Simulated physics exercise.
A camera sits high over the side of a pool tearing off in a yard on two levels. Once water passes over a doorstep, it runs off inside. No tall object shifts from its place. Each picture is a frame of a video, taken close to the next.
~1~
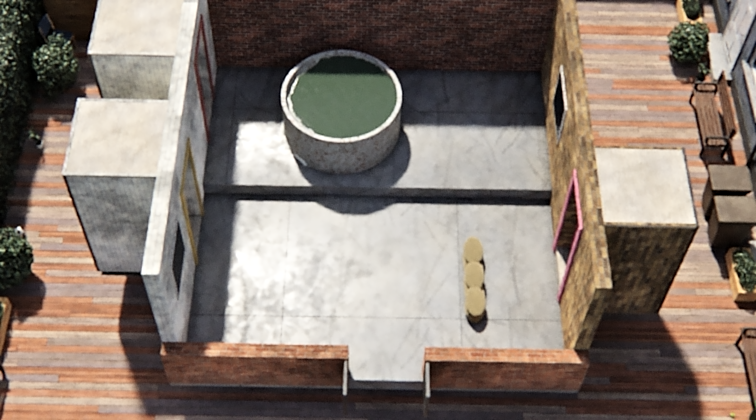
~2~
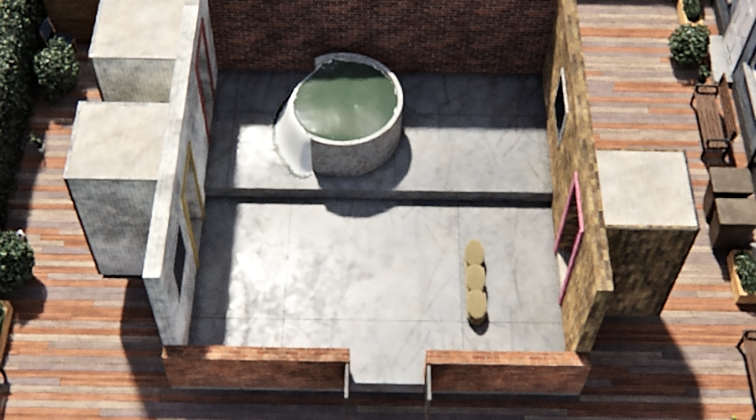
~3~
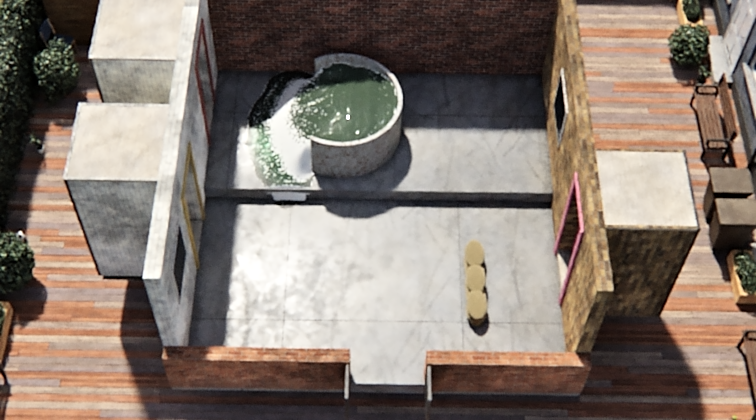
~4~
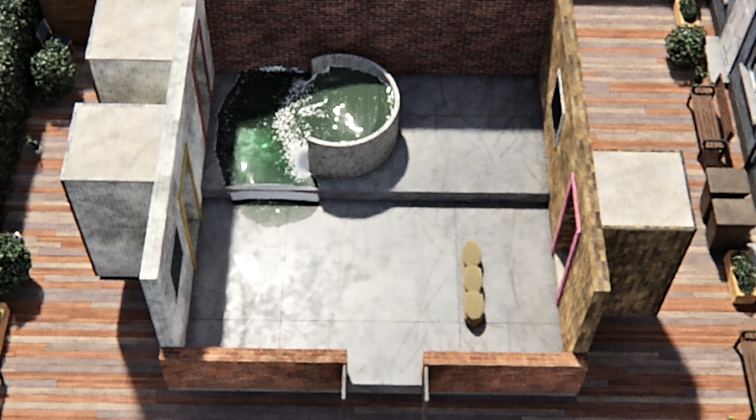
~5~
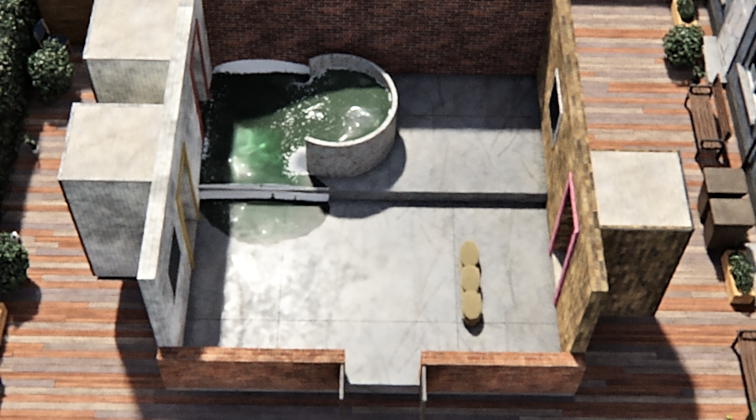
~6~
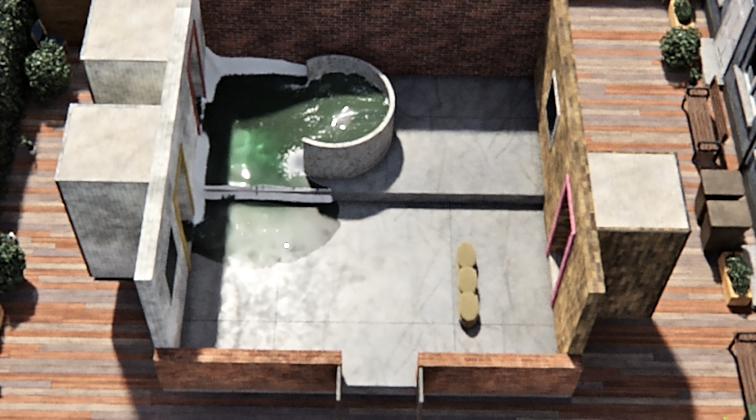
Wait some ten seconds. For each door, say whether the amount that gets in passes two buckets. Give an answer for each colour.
At the end, yellow door: More than two buckets. Red door: More than two buckets. Pink door: Two buckets or fewer.
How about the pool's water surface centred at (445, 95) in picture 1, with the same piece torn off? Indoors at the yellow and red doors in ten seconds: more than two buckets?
As I see it, the yellow door gets past it; the red door gets past it.
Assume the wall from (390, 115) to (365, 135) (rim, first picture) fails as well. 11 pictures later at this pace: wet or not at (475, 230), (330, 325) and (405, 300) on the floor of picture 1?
Soaked, soaked, soaked.
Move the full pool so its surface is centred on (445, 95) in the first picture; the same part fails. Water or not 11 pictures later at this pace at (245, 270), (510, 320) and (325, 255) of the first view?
In order, the three spots end up waterlogged, untouched and waterlogged.
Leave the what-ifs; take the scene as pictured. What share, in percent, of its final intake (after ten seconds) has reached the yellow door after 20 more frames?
Around 85 %.
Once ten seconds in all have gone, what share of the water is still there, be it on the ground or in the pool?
About 68 per cent.
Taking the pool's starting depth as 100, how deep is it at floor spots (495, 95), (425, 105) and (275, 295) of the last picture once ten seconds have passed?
I'd say close to 2, 2 and 8 percent.
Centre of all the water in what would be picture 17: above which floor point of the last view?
I would point to (261, 161).
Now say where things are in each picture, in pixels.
Still water in the round pool at (342, 97), in the first picture.
The front is at (303, 177), out from the gap at (288, 117), in the second picture.
The front is at (289, 203), out from the gap at (288, 121), in the third picture.
Water pours out at (285, 124) and has run to (268, 222), in the fourth picture.
Water pours out at (283, 124) and has run to (251, 239), in the fifth picture.
Water pours out at (280, 126) and has run to (195, 248), in the sixth picture.
A moment on, water covers 25 % of the floor; the yellow door over two buckets in, the red door far over two buckets in, the pink door not reached.
Next, water covers 30 % of the floor; the yellow door far over two buckets in, the red door far over two buckets in, the pink door not reached.
Then, water covers 50 % of the floor; the yellow door far over two buckets in, the red door far over two buckets in, the pink door not reached.
Later, water covers 75 % of the floor; the yellow door far over two buckets in, the red door far over two buckets in, the pink door wet at the sill, nothing in.
In the end, water covers 90 % of the floor; the yellow door far over two buckets in, the red door far over two buckets in, the pink door wet at the sill, nothing in.
